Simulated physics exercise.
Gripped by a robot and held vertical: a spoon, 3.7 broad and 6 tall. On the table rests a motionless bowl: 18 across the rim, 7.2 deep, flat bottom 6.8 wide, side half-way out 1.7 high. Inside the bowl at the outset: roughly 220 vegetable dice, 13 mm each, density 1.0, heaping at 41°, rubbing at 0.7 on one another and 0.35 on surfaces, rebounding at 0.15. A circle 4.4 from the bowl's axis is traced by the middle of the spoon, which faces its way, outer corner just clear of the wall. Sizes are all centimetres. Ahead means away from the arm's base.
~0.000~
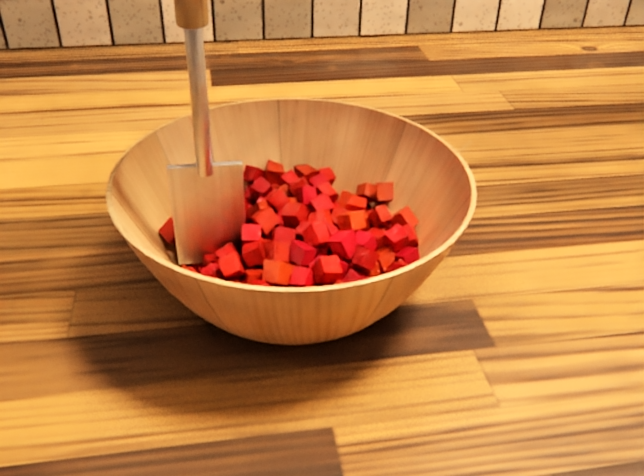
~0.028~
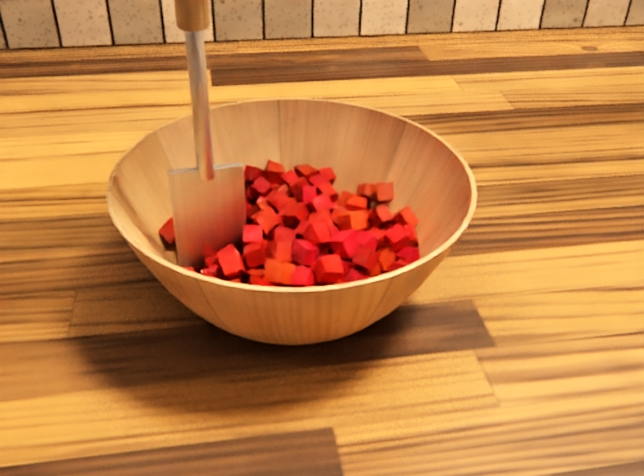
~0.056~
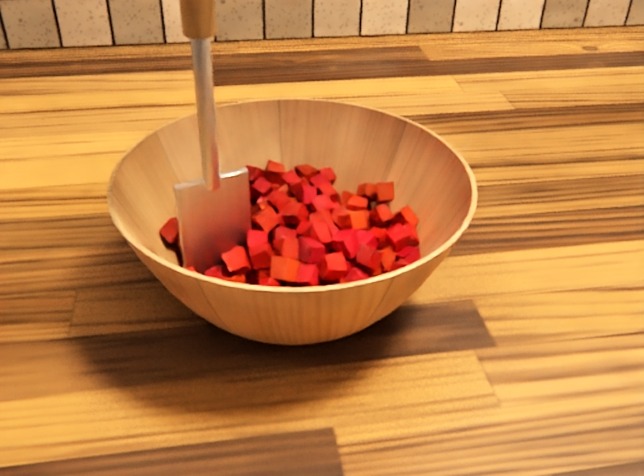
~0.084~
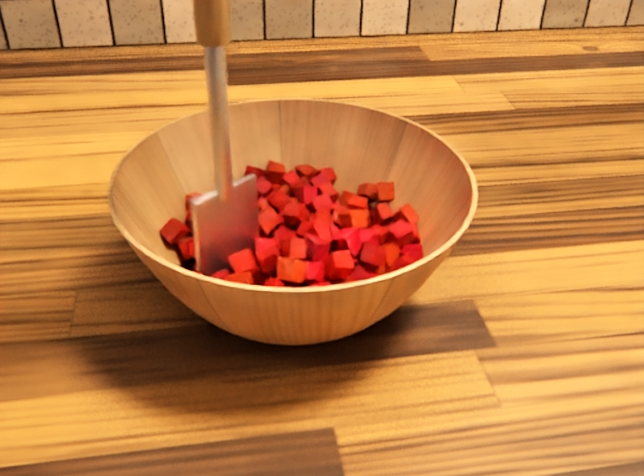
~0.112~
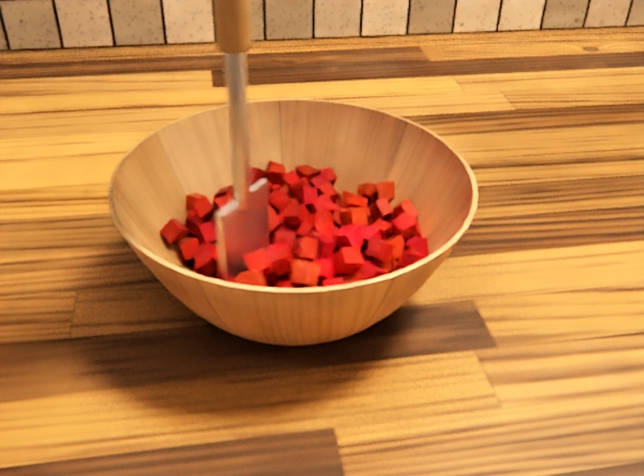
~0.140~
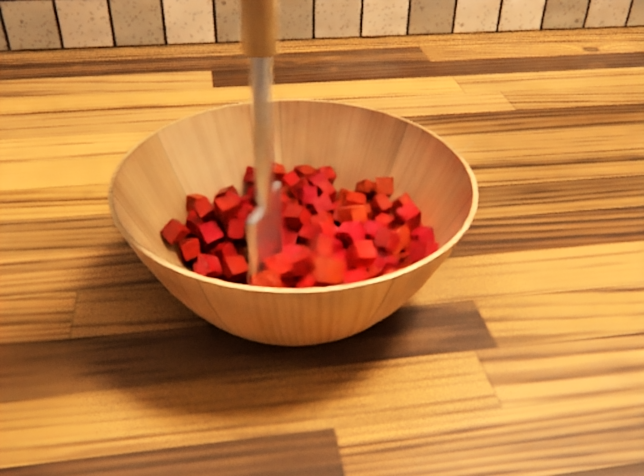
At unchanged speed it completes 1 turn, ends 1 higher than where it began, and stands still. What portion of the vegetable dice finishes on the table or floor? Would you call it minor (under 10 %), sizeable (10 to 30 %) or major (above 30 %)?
I would call it minor.
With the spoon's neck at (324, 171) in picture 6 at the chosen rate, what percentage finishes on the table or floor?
Roughly 15 percent of it.
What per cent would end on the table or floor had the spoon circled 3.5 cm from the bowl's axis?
Then about 5 per cent.
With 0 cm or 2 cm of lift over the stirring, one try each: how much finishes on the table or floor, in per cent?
Near 10 in a hundred, then 5 in a hundred.
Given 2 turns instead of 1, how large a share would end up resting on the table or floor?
I'd expect some 20 per cent.
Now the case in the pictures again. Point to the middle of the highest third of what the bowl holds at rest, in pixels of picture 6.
Looks like roughly (239, 267) to me.
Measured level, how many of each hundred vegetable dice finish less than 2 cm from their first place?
About 15 percent.
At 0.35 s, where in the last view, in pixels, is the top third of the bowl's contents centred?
That third sits centred at about (379, 175).
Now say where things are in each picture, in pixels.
In the first picture, spoon neck at (203, 137), 0° round; upper third of the load around (301, 232), from x 170 to 410, top at y 175; 222 in the bowl.
In the second picture, spoon neck at (203, 140), 5° round; upper third of the load around (302, 233), from x 175 to 410, top at y 175.
In the third picture, spoon neck at (209, 150), 19° round; upper third of the load around (301, 237), from x 175 to 410, top at y 175.
In the fourth picture, spoon neck at (222, 159), 35° round; upper third of the load around (307, 237), from x 175 to 410, top at y 175.
In the fifth picture, spoon neck at (241, 167), 50° round; upper third of the load around (319, 241), from x 175 to 415, top at y 175.
In the sixth picture, spoon neck at (264, 173), 65° round; upper third of the load around (323, 239), from x 175 to 425, top at y 175; 222 in the bowl.
After 0.35 s, 179° round, highest piece 9 above the table; 219 in the bowl, 3 in flight or on the tool.
After 0.56 s, 292° round, highest piece 9 above the table; 214 in the bowl, 7 on the table or floor, 1 in flight or on the tool.
After 0.87 s, 0° round, highest piece 7 above the table; 212 in the bowl, 10 on the table or floor.
After 1.57 s, 0° round, highest piece 7 above the table; 212 in the bowl, 10 on the table or floor.
At rest, 212 in the bowl, 10 on the table or floor. That is 5 % on the table or floor.
